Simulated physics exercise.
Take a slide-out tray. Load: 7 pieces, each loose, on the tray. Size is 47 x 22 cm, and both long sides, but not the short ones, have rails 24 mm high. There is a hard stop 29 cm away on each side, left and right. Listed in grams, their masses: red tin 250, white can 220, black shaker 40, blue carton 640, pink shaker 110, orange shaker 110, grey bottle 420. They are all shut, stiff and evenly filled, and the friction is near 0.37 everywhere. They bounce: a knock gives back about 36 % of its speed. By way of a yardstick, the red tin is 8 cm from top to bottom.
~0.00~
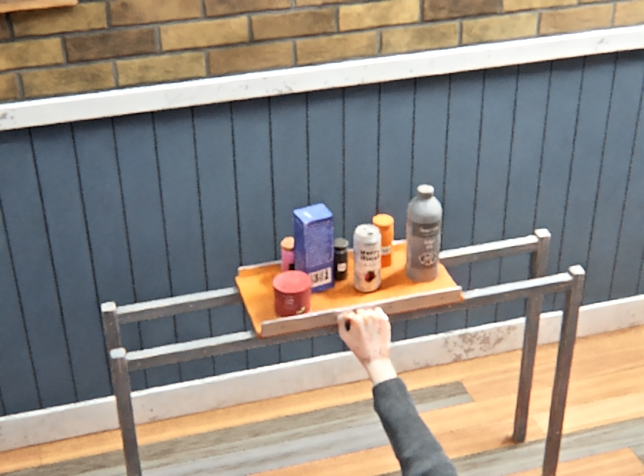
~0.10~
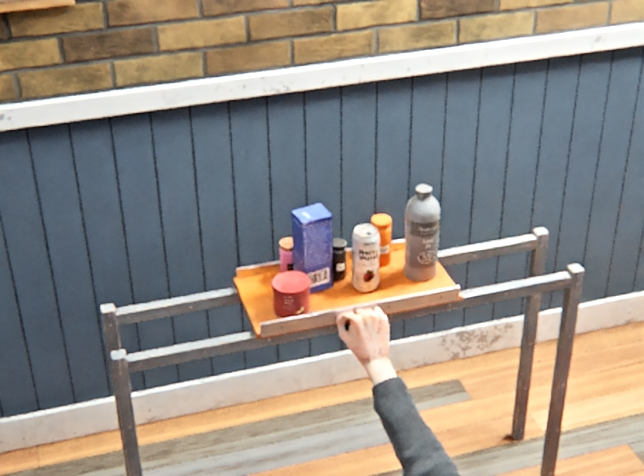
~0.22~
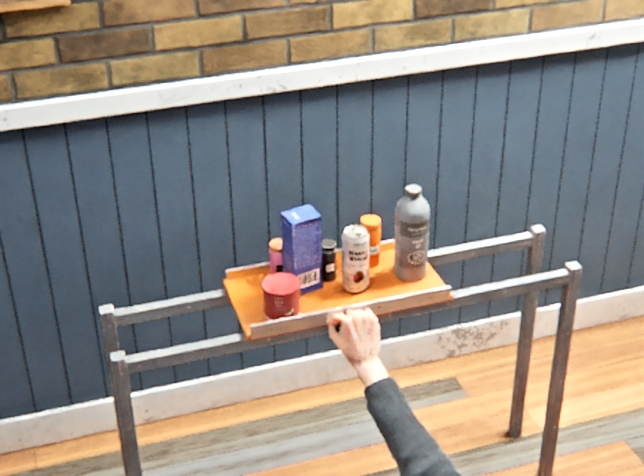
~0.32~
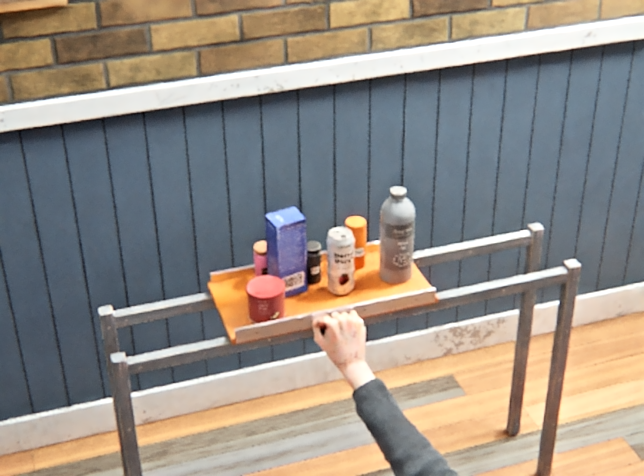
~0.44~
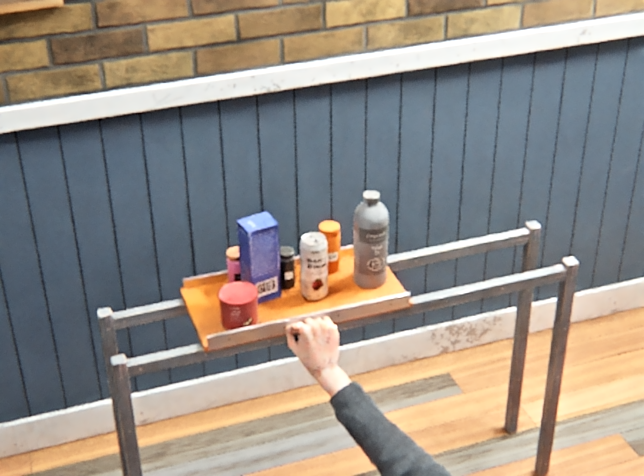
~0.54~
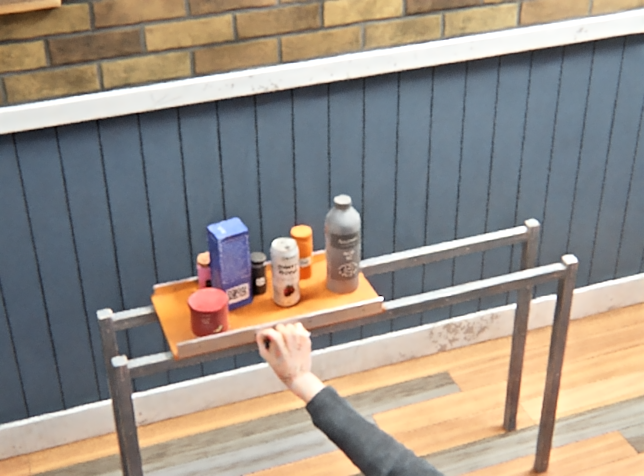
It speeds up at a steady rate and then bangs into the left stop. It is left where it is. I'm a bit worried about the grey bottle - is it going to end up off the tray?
No, it stays put.
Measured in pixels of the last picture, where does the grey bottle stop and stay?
Around (256, 261).
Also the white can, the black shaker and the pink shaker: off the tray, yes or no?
Once it all settles, the white can stays on its surface, the black shaker stays on its surface and the pink shaker leaves its surface.
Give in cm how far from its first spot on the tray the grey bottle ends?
Roughly 10 centimetres.
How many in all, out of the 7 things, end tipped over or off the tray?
I get 2.
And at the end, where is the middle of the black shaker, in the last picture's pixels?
Near (171, 292).
After 0.74 s, tray has slid 29 cm left; grey bottle moved 6 cm near (276, 257); pink shaker 5° off upright; white can moved 6 cm.
After 0.84 s, tray has slid 29 cm left; red tin now off the tray; grey bottle moved 10 cm near (259, 261); pink shaker 19° off upright.
After 1.24 s, tray has slid 29 cm left; pink shaker now off the tray; grey bottle moved 10 cm near (256, 261); blue carton moved 10 cm.
After 1.54 s, tray has slid 29 cm left; grey bottle moved 10 cm near (256, 261); blue carton moved 10 cm; white can moved 10 cm.
In the end (1.6 s), off the tray, red tin and pink shaker; not toppled but over 5 cm from the start, white can, black shaker, blue carton, orange shaker and grey bottle. In the last view, grey bottle near (256, 261).
